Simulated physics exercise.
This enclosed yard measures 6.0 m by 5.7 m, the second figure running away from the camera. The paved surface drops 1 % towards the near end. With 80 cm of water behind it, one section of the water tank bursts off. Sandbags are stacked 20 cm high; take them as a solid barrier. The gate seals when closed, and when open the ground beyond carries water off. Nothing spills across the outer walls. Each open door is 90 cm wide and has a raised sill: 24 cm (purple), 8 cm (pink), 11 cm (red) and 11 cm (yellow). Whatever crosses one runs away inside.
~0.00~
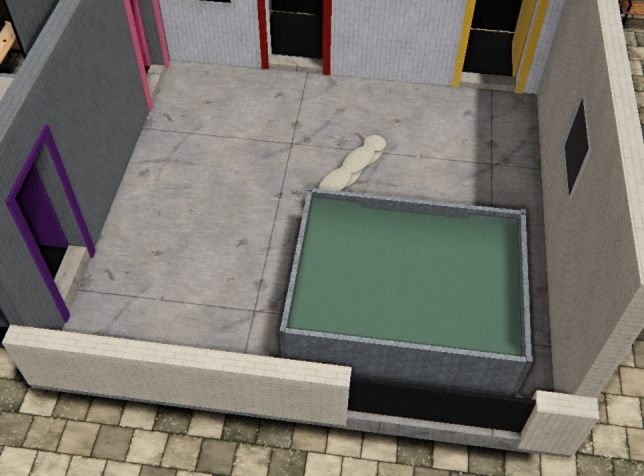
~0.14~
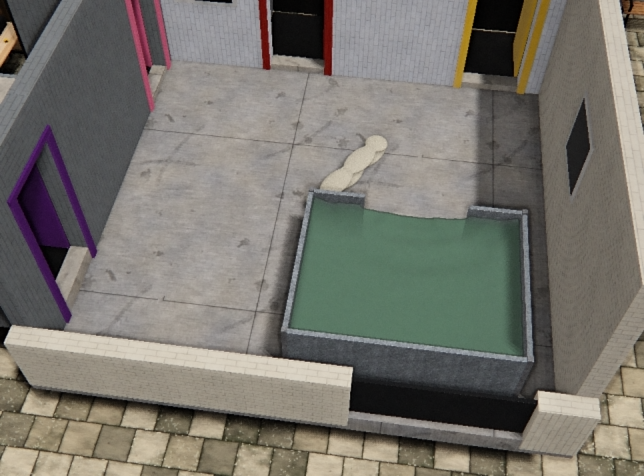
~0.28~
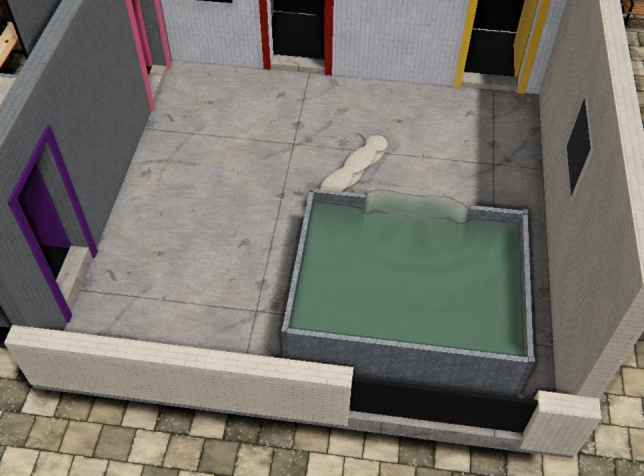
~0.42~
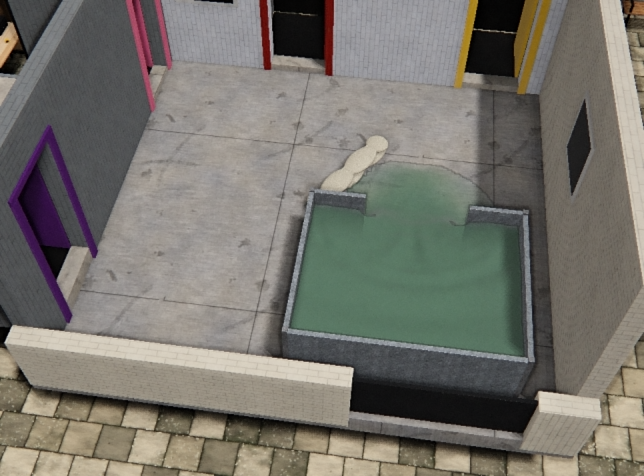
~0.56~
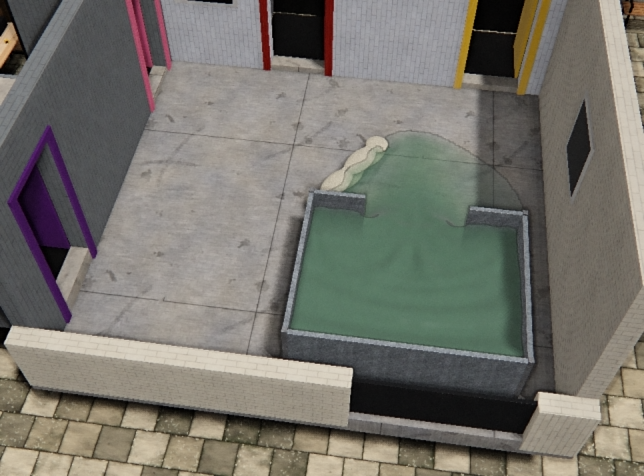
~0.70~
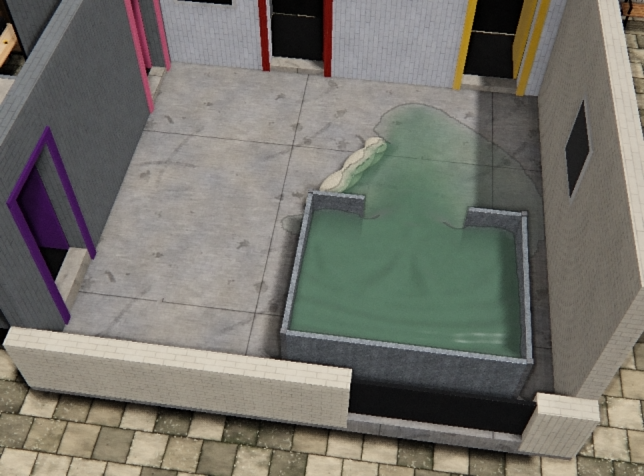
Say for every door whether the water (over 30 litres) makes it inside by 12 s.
The water let in: At the purple door it keeps below the limit; at the pink door it passes the limit; at the red door it does not reach the limit; at the yellow door it exceeds the limit.
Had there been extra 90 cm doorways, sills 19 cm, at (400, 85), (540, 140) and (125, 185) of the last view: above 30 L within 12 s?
In that order: Past it, past it, below.
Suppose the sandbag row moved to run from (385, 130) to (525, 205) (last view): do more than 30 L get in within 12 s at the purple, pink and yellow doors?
Then: Purple below, pink past it, yellow over.
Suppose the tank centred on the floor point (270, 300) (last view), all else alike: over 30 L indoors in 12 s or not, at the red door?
Against that limit: Red over.
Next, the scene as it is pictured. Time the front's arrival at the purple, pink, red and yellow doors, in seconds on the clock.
Arrival: Purple 5.0 s, pink 2.6 s, red 1.6 s, yellow 1.0 s.
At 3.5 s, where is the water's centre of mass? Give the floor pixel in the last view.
At about (402, 215).
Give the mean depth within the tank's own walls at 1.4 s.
Roughly 55 cm on average.
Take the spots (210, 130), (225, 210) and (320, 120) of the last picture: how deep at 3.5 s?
About 5, 2 and 8 cm.
After 1.4 s water covers 35 % of the floor and is deepest (45 cm) near (407, 237); purple door not reached, pink door not reached, red door not reached, yellow door 28 cm at the sill, 20 L in.
After 2.2 s water covers 50 % of the floor and is deepest (46 cm) near (532, 100); purple door not reached, pink door not reached, red door 11 cm at the sill, 0 L in, yellow door 40 cm at the sill, 159 L in.
After 3.5 s water covers 60 % of the floor and is deepest (32 cm) near (451, 131); purple door not reached, pink door 19 cm at the sill, 23 L in, red door 8 cm at the sill, 1 L in, yellow door 29 cm at the sill, 402 L in.
After 7.0 s water covers 90 % of the floor and is deepest (25 cm) near (197, 380); purple door 7 cm at the sill, 0 L in, pink door 13 cm at the sill, 141 L in, red door 6 cm at the sill, 1 L in, yellow door 18 cm at the sill, 630 L in.
After 12.0 s water covers 95 % of the floor and is deepest (18 cm) near (168, 376); purple door 15 cm at the sill, 0 L in, pink door 9 cm at the sill, 174 L in, red door 4 cm at the sill, 1 L in, yellow door 10 cm at the sill, 662 L in.
